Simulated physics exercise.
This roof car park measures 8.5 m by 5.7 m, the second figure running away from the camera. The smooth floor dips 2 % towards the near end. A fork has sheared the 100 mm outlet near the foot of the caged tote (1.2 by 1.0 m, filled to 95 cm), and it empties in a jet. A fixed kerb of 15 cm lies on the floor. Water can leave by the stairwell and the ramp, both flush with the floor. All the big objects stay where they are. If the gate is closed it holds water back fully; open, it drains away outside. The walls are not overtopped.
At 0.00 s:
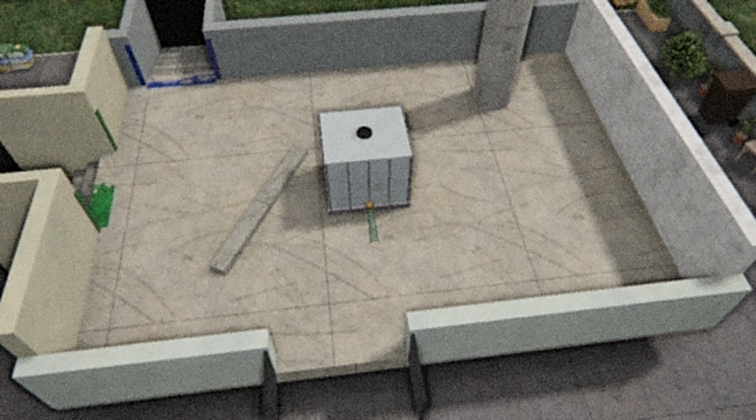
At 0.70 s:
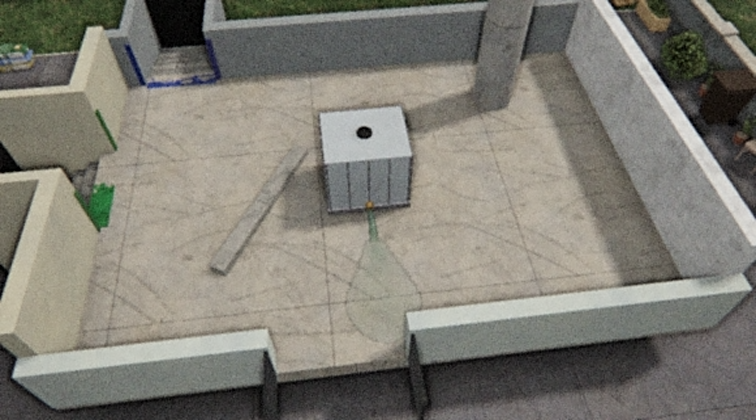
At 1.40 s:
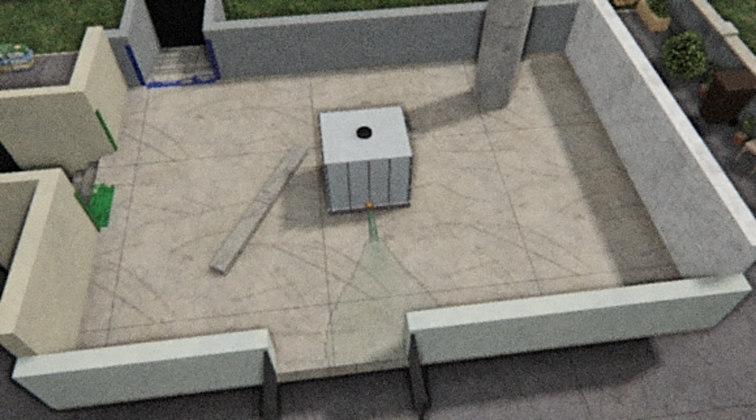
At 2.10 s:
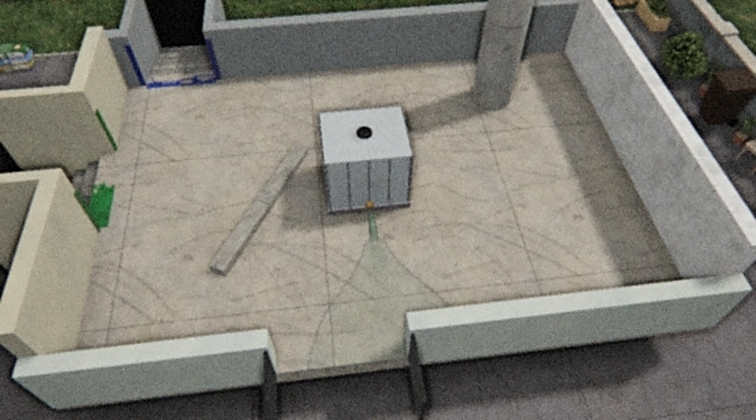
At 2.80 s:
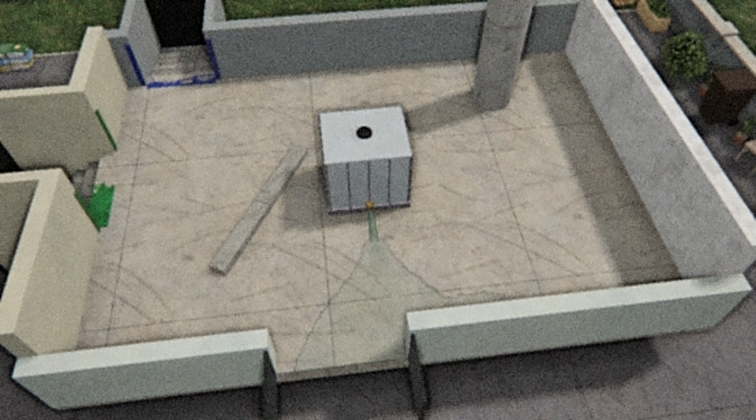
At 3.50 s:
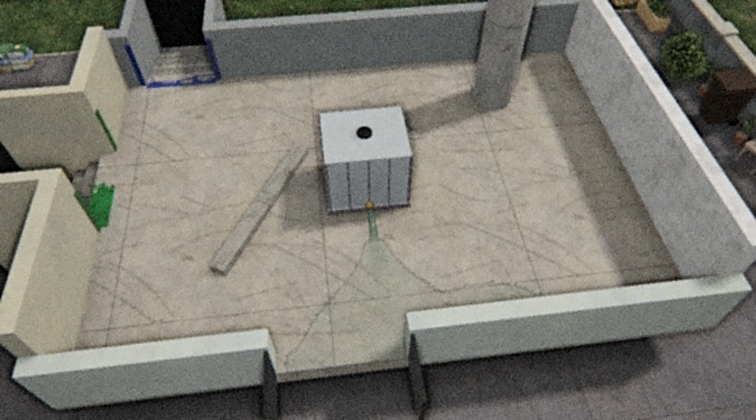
In a walled rooftop car park, a thin jet starts from the foot of a pale box-shaped tank, and a clear sheet of water spreads across the floor towards the near opening, widening at its front edge.
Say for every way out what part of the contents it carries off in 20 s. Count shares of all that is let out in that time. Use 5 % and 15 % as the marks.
The gate takes more than 15 %; the flight of stairs down (marked green) takes not even 5 %; the basement ramp (marked blue) takes not even 5 %.
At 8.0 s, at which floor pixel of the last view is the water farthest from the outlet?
At about (695, 305).
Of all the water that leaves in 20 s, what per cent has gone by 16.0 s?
About 80 per cent.
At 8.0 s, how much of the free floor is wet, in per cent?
Some 10 per cent of it.
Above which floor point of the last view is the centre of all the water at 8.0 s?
Near (481, 304).
After 5.0 s water covers 10 % of the floor and is deepest (6 cm) near (416, 338); gone so far, the gate 15 %, the flight of stairs down (marked green) 0 %, the basement ramp (marked blue) 0 %.
After 8.0 s water covers 10 % of the floor and is deepest (6 cm) near (416, 338); gone so far, the gate 27 %, the flight of stairs down (marked green) 0 %, the basement ramp (marked blue) 0 %.
After 12.0 s water covers 15 % of the floor and is deepest (6 cm) near (416, 338); gone so far, the gate 41 %, the flight of stairs down (marked green) 0 %, the basement ramp (marked blue) 0 %.
After 16.0 s water covers 15 % of the floor and is deepest (6 cm) near (375, 242); gone so far, the gate 55 %, the flight of stairs down (marked green) 0 %, the basement ramp (marked blue) 0 %.
After 20.0 s water covers 15 % of the floor and is deepest (6 cm) near (375, 242); gone so far, the gate 67 %, the flight of stairs down (marked green) 0 %, the basement ramp (marked blue) 0 %.
